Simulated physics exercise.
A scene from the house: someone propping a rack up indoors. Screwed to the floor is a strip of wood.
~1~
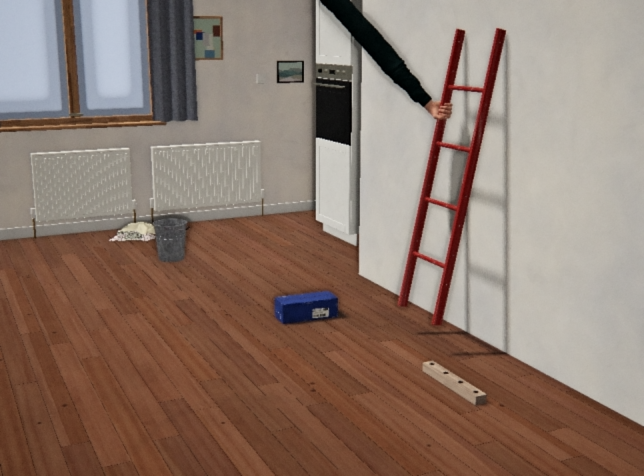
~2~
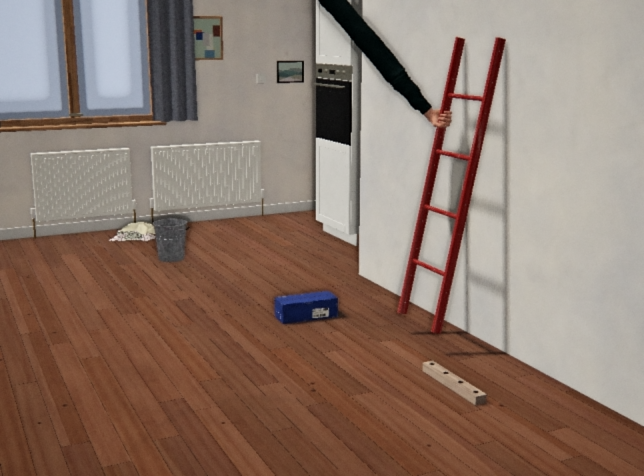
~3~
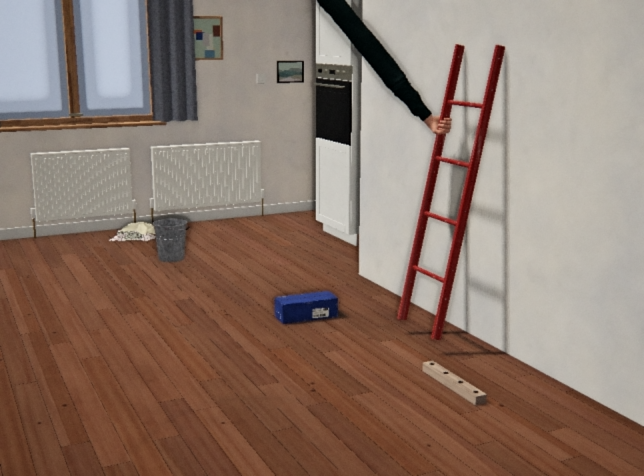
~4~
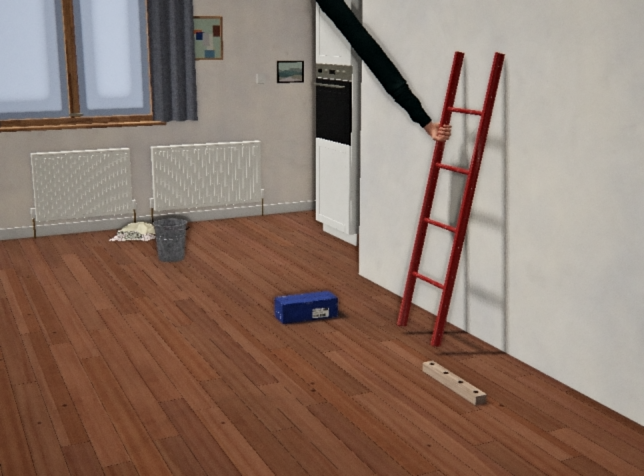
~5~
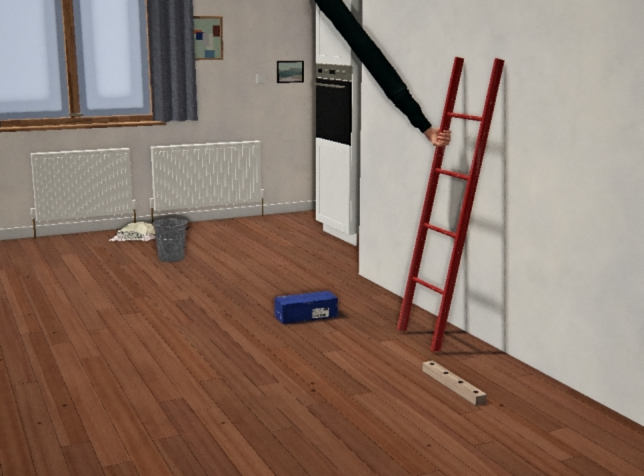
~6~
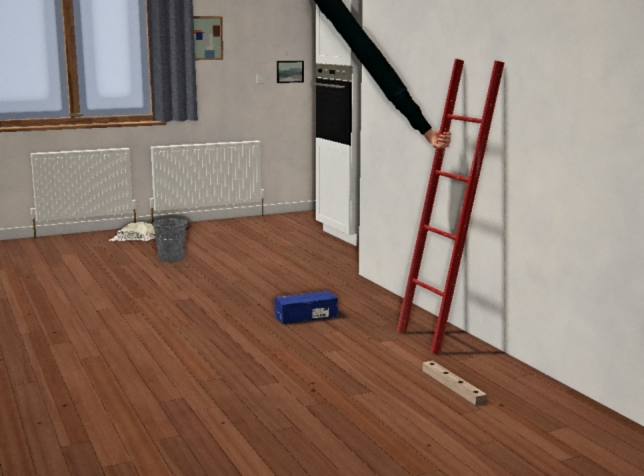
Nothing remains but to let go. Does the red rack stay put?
Yes.
Then, 0.56 s on from there, red rack at rest near (448, 205).
In the end, the red rack remains leaning, near (448, 205); the other things unmoved.
